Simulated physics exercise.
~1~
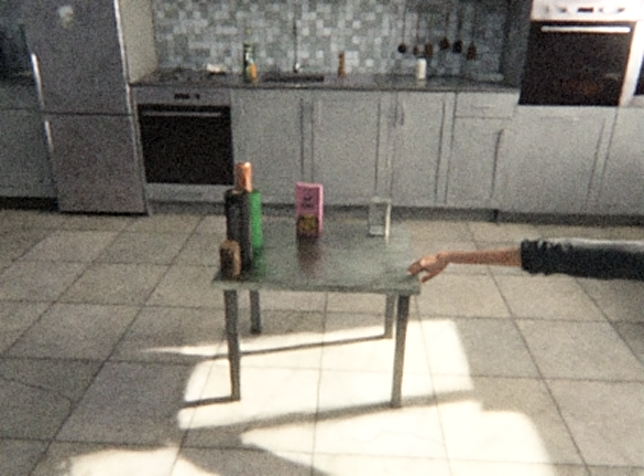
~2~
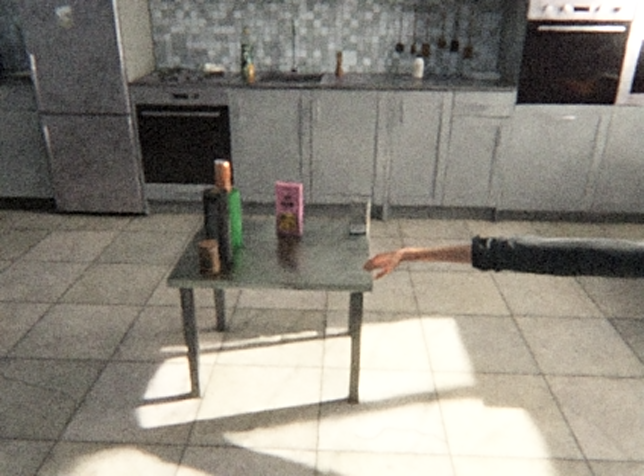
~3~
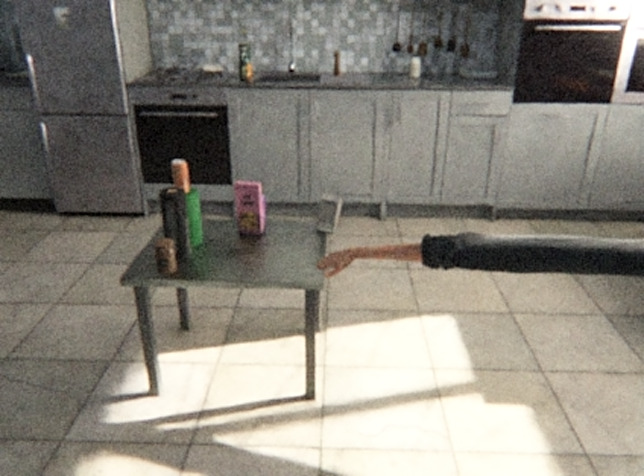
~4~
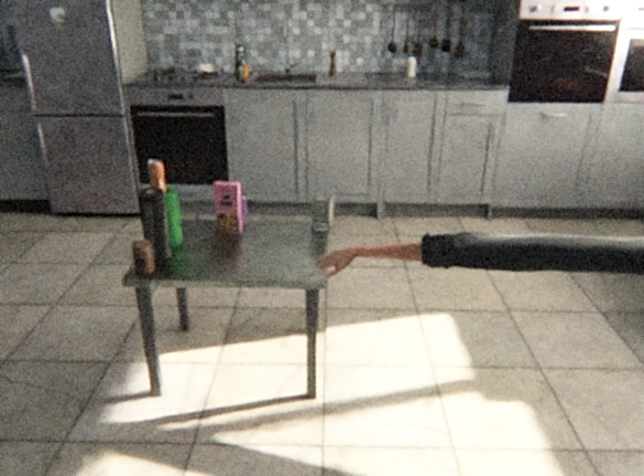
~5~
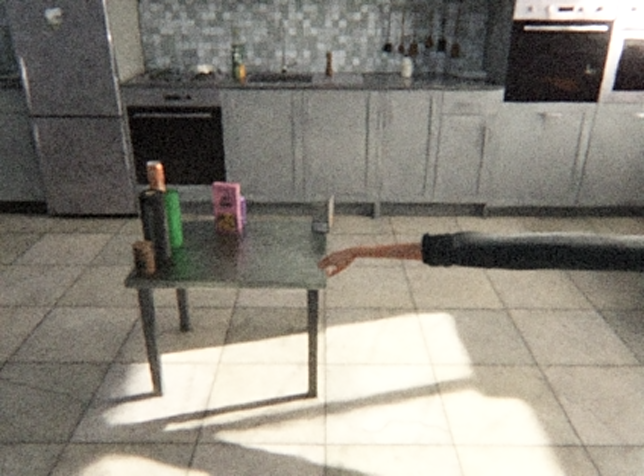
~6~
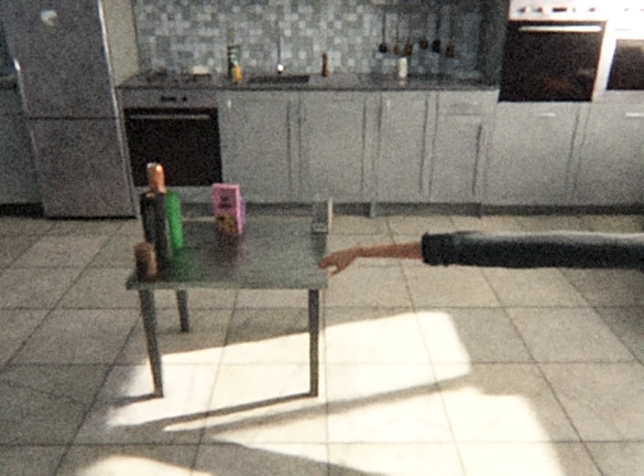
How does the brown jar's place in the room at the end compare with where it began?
The brown jar ends up clearly farther to the left than where it began, having travelled along with the table.
